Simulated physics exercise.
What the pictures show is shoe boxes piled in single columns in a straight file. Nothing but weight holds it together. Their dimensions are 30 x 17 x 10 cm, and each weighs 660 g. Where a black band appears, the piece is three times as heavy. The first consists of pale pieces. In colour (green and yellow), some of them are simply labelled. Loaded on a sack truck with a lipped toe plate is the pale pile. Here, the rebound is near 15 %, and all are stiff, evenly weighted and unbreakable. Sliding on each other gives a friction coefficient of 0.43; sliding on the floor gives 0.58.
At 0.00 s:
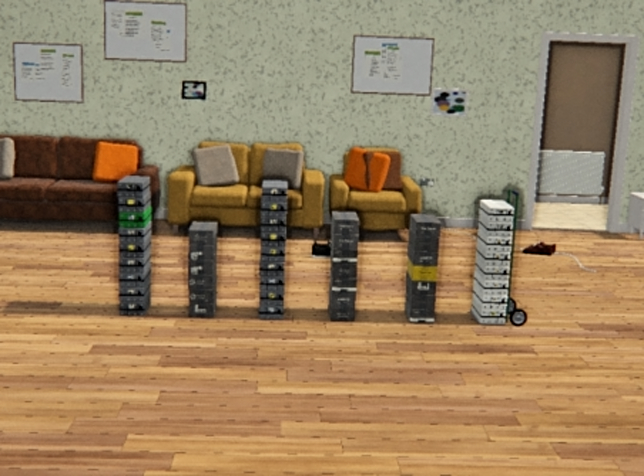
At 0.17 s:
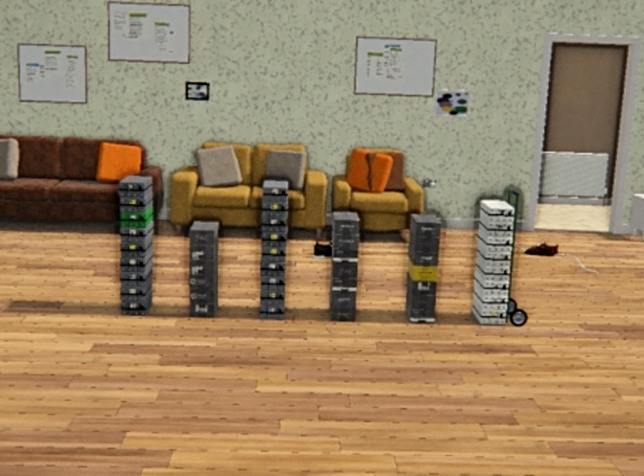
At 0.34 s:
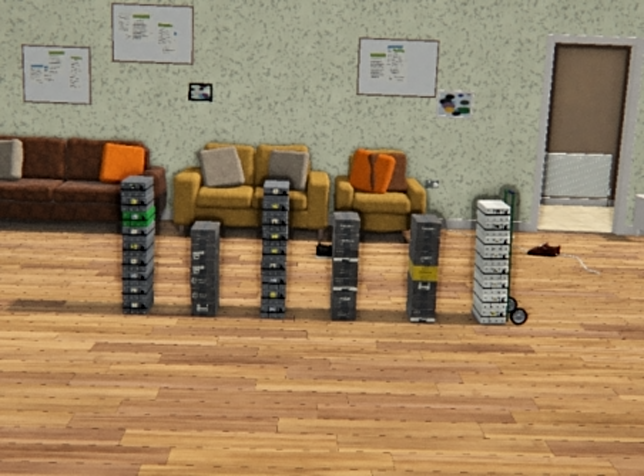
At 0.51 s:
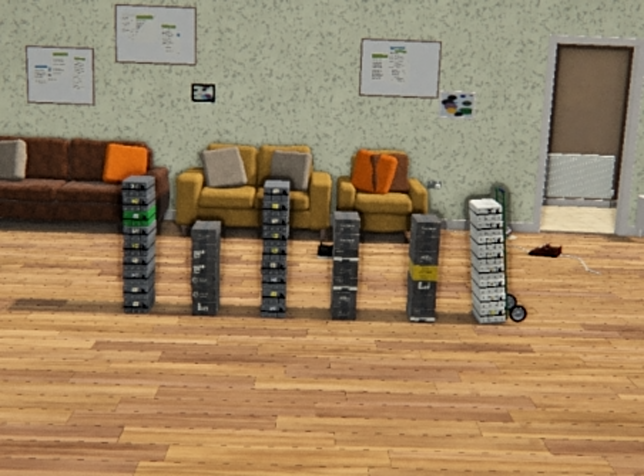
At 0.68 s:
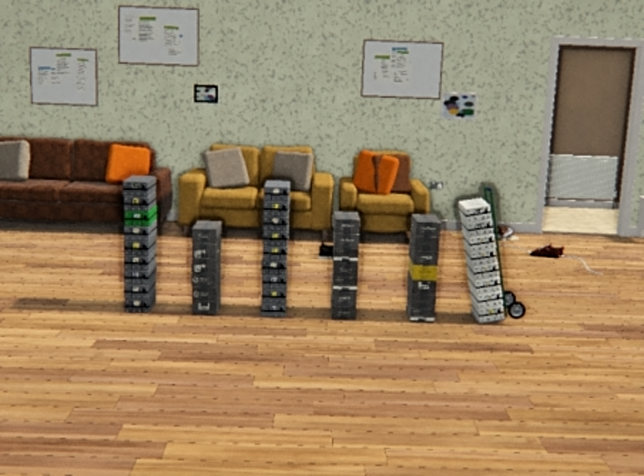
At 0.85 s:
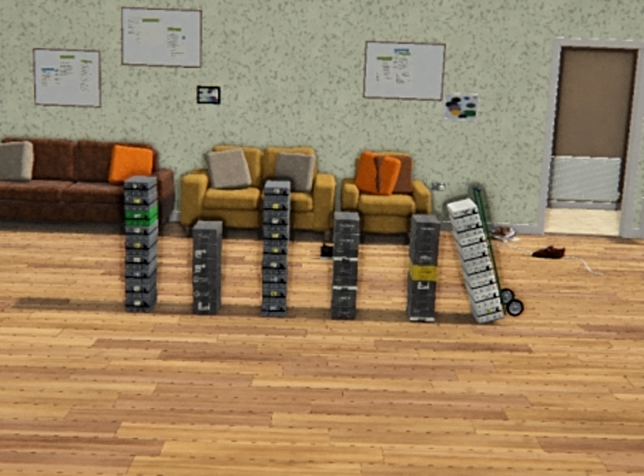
In a room with sofas, a hand truck and its pale stack tilt steadily left.
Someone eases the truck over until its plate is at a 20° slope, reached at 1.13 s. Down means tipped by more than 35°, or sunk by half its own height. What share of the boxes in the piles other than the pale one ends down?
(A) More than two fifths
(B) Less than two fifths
The answer is B.
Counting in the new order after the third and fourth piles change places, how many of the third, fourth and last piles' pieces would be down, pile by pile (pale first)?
After the swap, the third pile would have 8 down, the fourth 6 and the last 9.
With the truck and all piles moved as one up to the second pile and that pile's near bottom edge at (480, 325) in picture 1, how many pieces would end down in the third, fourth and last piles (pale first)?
Count of fallen pieces - third: 6; fourth: 0; last: 0.
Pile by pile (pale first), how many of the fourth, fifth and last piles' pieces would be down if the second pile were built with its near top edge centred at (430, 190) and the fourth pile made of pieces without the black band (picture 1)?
You'd get fourth 8, fifth 4 and last 0.
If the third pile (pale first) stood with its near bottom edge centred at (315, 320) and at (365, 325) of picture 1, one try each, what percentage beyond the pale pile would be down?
First 20, then 30 per cent.
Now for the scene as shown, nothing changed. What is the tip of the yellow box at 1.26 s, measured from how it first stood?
At that moment, roughly 15 degrees.
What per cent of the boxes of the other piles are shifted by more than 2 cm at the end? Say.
Shifted fraction is 35 per cent.
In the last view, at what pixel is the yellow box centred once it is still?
Its middle finishes near pixel (358, 295) of the last picture.
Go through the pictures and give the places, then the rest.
In the first picture (we follow the side turned to the camera; the camera moves round a little), truck frame (515, 221) 0° forward; green box (132, 221); yellow box (425, 274); no other piece has moved.
In the second picture, truck frame (515, 221) 0° forward; green box (133, 220).
In the third picture, truck frame (512, 220) 2° forward; green box (135, 220).
In the fourth picture, truck frame (504, 218) 6° forward, top of the pale pile leaning 6°; green box (136, 219); no other piece has moved.
In the fifth picture, truck frame (494, 217) 11° forward, top of the pale pile leaning 11°; green box (137, 219); no other piece has moved.
In the sixth picture, truck frame (484, 216) 16° forward, top of the pale pile leaning 17°; green box (138, 219); yellow box (425, 273); no other piece has moved.
Around 1.26 s, 8 of the pale pile down; none of the 38 other boxes down, 6 disturbed; yellow box tipped 14°.
Around 1.54 s, 8 of the pale pile down; 6 of the 38 other boxes down; yellow box tipped 34°, 16 cm lower.
Finally (2.2 s), 7 of the pale pile down; 6 of the 38 other boxes down; yellow box tipped 30°, 22 cm lower; green box unmoved. That is 16 per cent. Seen by the last camera, middles, yellow box near (358, 295), green box near (142, 215).
